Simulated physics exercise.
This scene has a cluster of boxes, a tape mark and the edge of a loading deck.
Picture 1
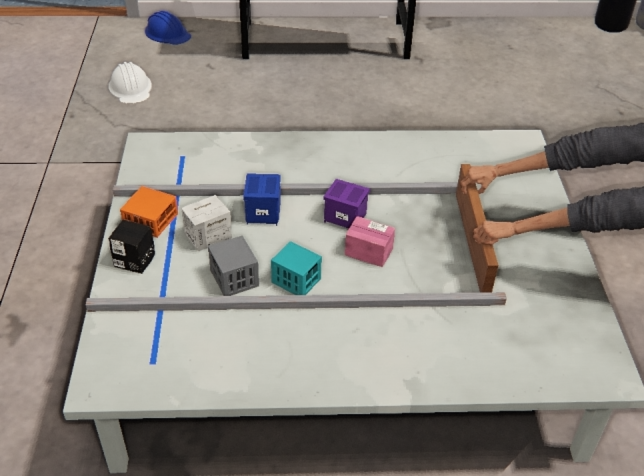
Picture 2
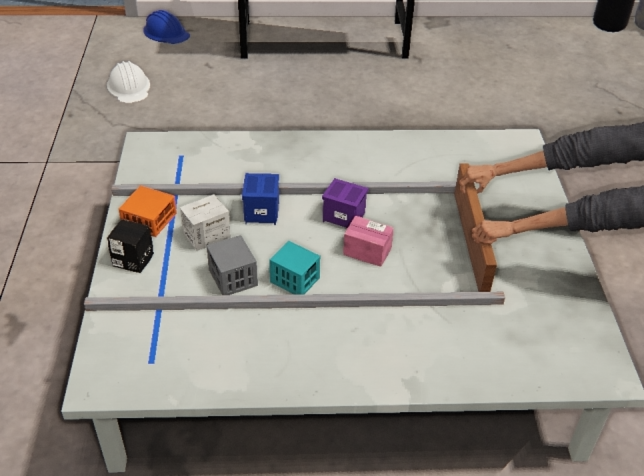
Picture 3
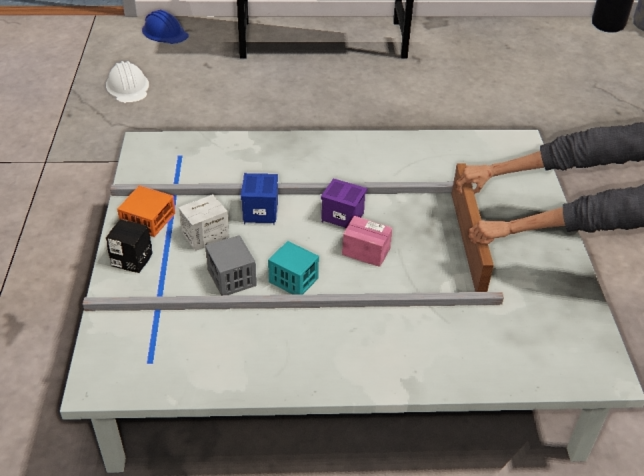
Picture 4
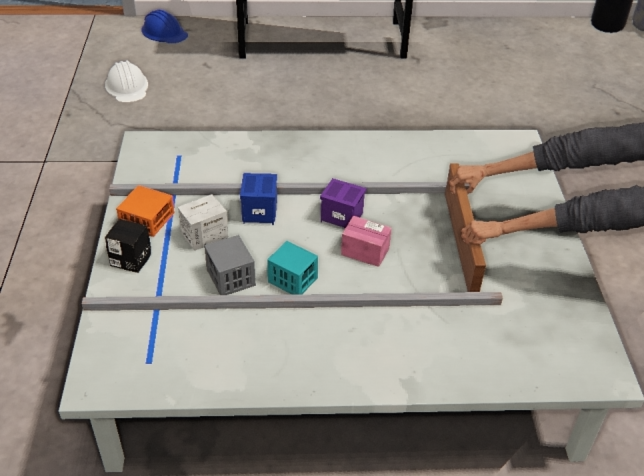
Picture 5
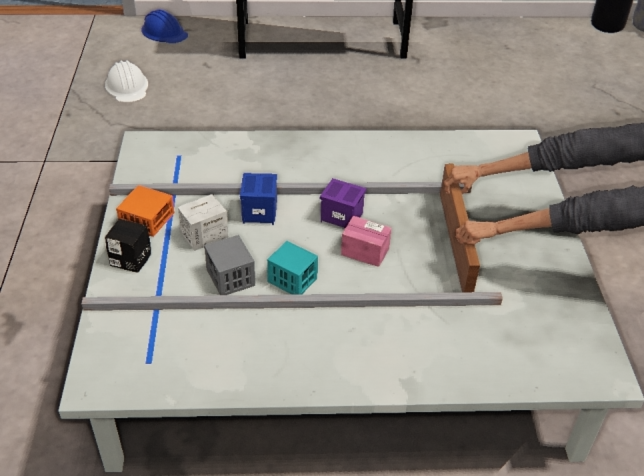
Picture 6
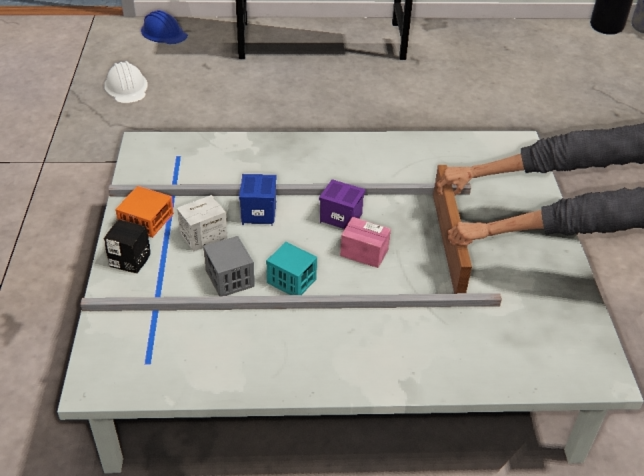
Two hands slide a wooden plank slightly left across a table toward eight still, colourful boxes.
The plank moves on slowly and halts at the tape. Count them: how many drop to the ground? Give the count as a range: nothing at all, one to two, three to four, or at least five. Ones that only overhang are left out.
The count is one to two.
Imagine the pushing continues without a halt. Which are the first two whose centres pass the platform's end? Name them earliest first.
Order, earliest first: The orange crate, next the black parcel.
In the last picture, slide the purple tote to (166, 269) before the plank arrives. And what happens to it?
Result: It falls away.
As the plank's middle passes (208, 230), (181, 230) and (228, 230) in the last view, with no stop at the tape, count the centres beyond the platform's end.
Result per place: 0; 2; 0.
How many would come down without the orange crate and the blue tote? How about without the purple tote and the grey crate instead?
1 for the first case, 0 for the second.
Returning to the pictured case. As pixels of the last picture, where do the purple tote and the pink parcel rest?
Purple tote: (148, 213); pink parcel: (141, 250).
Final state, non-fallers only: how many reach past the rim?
3 overhanging.
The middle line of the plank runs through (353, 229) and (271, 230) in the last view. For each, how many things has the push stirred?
First 2, after that 6.
Soon after, none off yet; black parcel at rest near (128, 247); orange crate at rest near (145, 211); white box at rest near (202, 223).
Then, none off yet; black parcel moving near (125, 246); orange crate moved a little near (125, 212); white box moved about its own width near (162, 228).
By the end, the number that fall off is one or two; fallen, orange crate and black parcel.
